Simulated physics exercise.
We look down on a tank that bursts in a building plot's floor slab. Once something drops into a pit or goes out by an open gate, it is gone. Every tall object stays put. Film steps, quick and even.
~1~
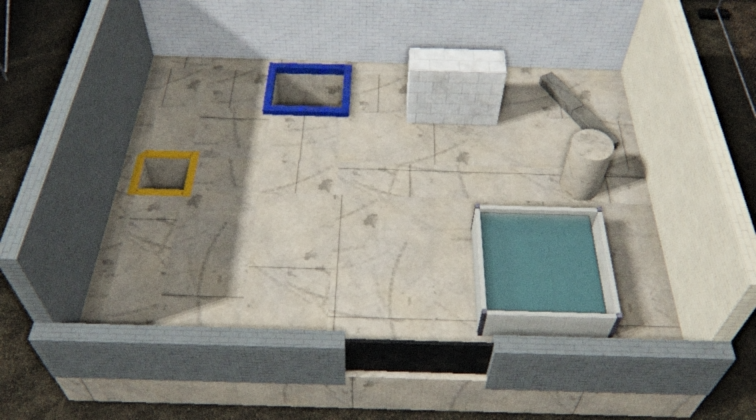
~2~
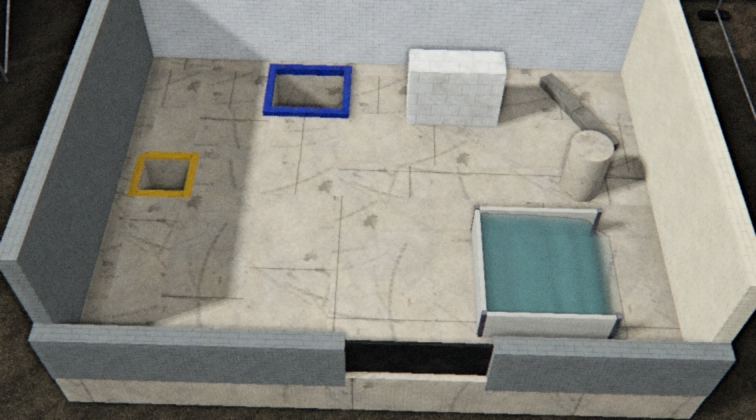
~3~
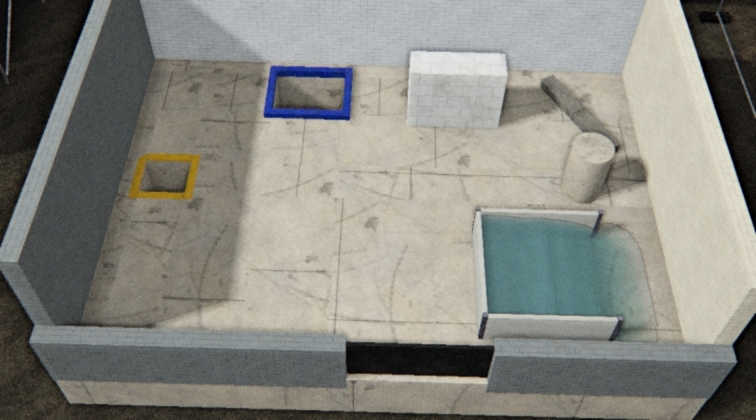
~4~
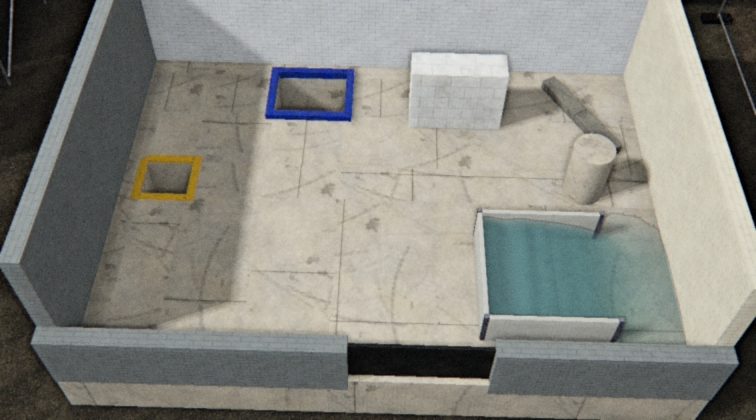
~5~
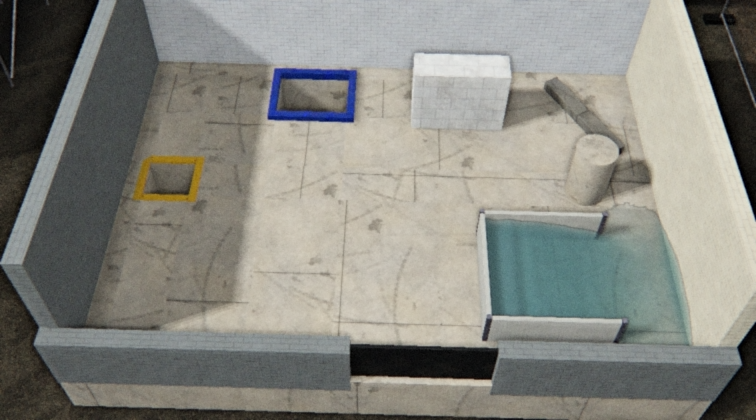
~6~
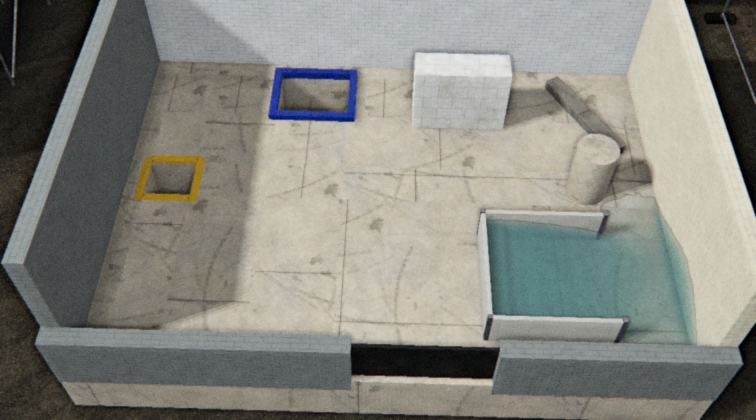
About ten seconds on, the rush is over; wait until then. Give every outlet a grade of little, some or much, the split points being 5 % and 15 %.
Grades: Gate - little; blue pit - little; yellow pit - little.
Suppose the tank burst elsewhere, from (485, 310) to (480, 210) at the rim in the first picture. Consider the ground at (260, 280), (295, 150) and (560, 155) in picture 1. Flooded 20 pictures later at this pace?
First spot submerged, second spot submerged, third spot spared.
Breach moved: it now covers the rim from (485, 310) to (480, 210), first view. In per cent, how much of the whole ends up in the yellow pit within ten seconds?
Yellow: 25 %.
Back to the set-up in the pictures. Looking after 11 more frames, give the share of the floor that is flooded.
I reckon around 15 %.
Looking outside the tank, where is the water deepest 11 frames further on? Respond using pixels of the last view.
That spot is close to (679, 374).
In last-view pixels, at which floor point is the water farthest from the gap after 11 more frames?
About at (624, 77).
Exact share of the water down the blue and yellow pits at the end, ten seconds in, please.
Roughly 0 %, then roughly 2 %.
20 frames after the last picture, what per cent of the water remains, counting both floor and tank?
Some 100 parts in a hundred have not run off.
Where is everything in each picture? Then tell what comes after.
Still water in the water tank at (544, 262), in the first frame.
Water pours out at (599, 279) and has run to a hidden place, in the second frame.
The front is at (613, 229), out from the gap at (600, 281), in the third frame.
The front is at (652, 232), out from the gap at (602, 283), in the fourth frame.
The front is at a hidden place, out from the gap at (604, 284), in the fifth frame.
Water pours out at (605, 283) and has run to (657, 203), in the sixth frame.
A moment on, water covers 10 % of the floor; the gate 0 %, the blue pit 0 %, the yellow pit 0 %.
Next, water covers 15 % of the floor; the gate 0 %, the blue pit 0 %, the yellow pit 0 %.
Then, water covers 35 % of the floor; the gate 0 %, the blue pit 0 %, the yellow pit 0 %.
Later, water covers 55 % of the floor; the gate 0 %, the blue pit 0 %, the yellow pit 0 %.
In the end, water covers 75 % of the floor; the gate 0 %, the blue pit 0 %, the yellow pit 2 %.
